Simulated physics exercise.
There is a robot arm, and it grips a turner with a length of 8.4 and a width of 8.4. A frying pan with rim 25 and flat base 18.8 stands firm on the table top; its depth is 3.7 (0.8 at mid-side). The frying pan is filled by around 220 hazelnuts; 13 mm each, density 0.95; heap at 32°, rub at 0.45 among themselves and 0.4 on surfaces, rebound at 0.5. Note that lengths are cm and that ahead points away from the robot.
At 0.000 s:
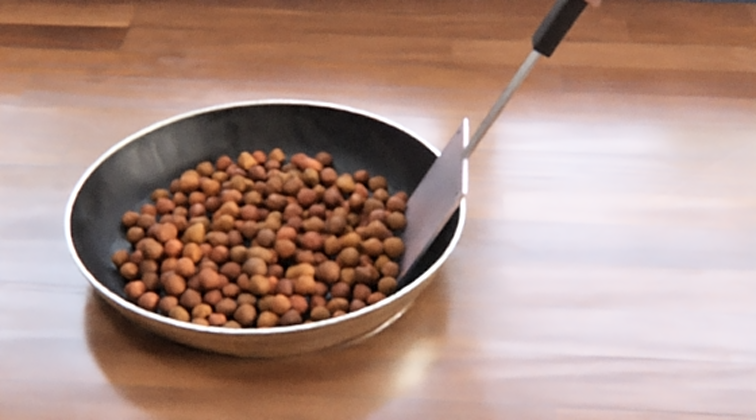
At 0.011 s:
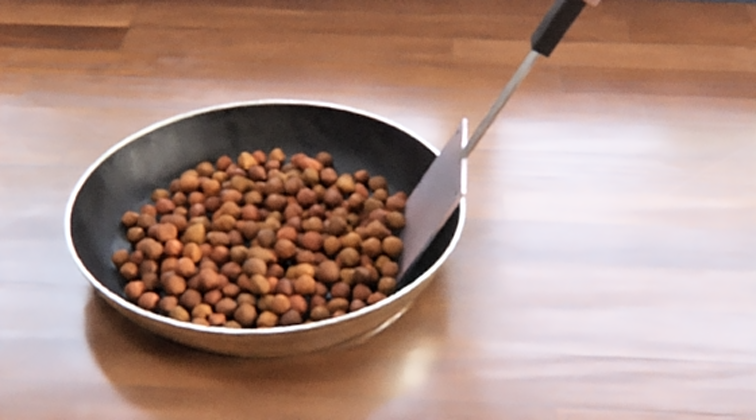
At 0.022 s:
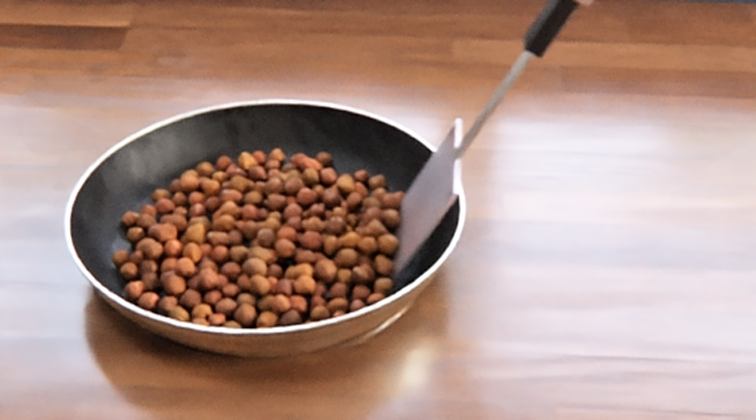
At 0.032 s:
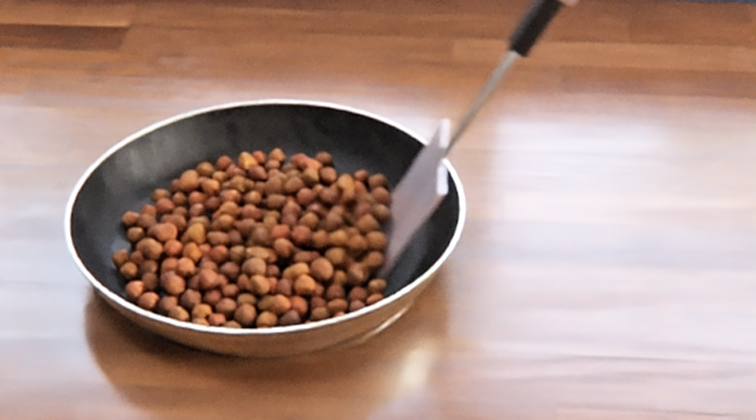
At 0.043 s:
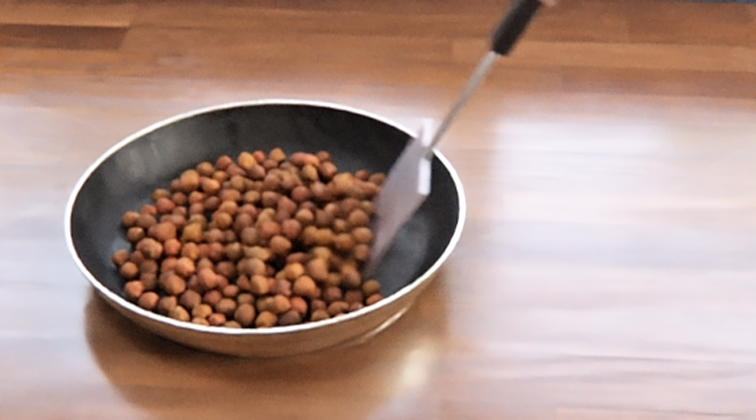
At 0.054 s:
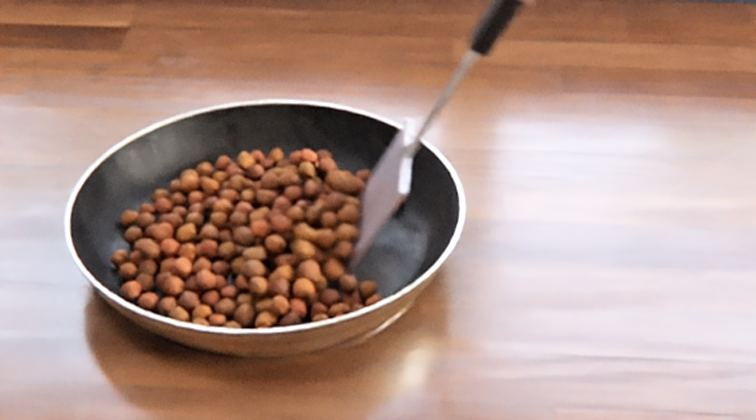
On a wooden table top, a turner pushes hazelnuts leftward inside a black frying pan.
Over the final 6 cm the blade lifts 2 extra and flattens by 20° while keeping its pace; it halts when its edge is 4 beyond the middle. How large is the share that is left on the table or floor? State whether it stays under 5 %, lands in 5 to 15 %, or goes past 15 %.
It stays under 5 %.
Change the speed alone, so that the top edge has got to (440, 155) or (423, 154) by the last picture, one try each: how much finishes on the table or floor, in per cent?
Estimates: Near 0 %, near 0 %.
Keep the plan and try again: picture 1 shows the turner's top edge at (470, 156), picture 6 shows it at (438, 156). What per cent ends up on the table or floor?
Near 0 in a hundred.
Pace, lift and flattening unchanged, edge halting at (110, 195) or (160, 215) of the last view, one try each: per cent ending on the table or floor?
First try roughly 35 percent, second roughly 15 percent.
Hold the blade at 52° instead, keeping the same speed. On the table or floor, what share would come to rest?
That gives about 5 in a hundred.
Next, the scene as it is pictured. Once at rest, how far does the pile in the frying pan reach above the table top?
It reaches roughly 4.5 cm.
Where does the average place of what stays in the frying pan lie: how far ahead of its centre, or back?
It sits some 4.5 centimetres ahead of centre.
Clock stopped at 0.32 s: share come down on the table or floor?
Roughly 2 percent.
After 0.08 s, sloping 61°, highest piece 4 above the table; 225 in the frying pan.
After 0.11 s, sloping 54°, highest piece 6 above the table; 225 in the frying pan.
After 0.32 s, sloping 42°, highest piece 5 above the table; 222 in the frying pan, 3 on the table or floor.
After 1.37 s, sloping 42°, highest piece 4 above the table; 222 in the frying pan, 3 on the table or floor.
In the end, 222 in the frying pan, 3 on the table or floor. That is 1 % on the table or floor.
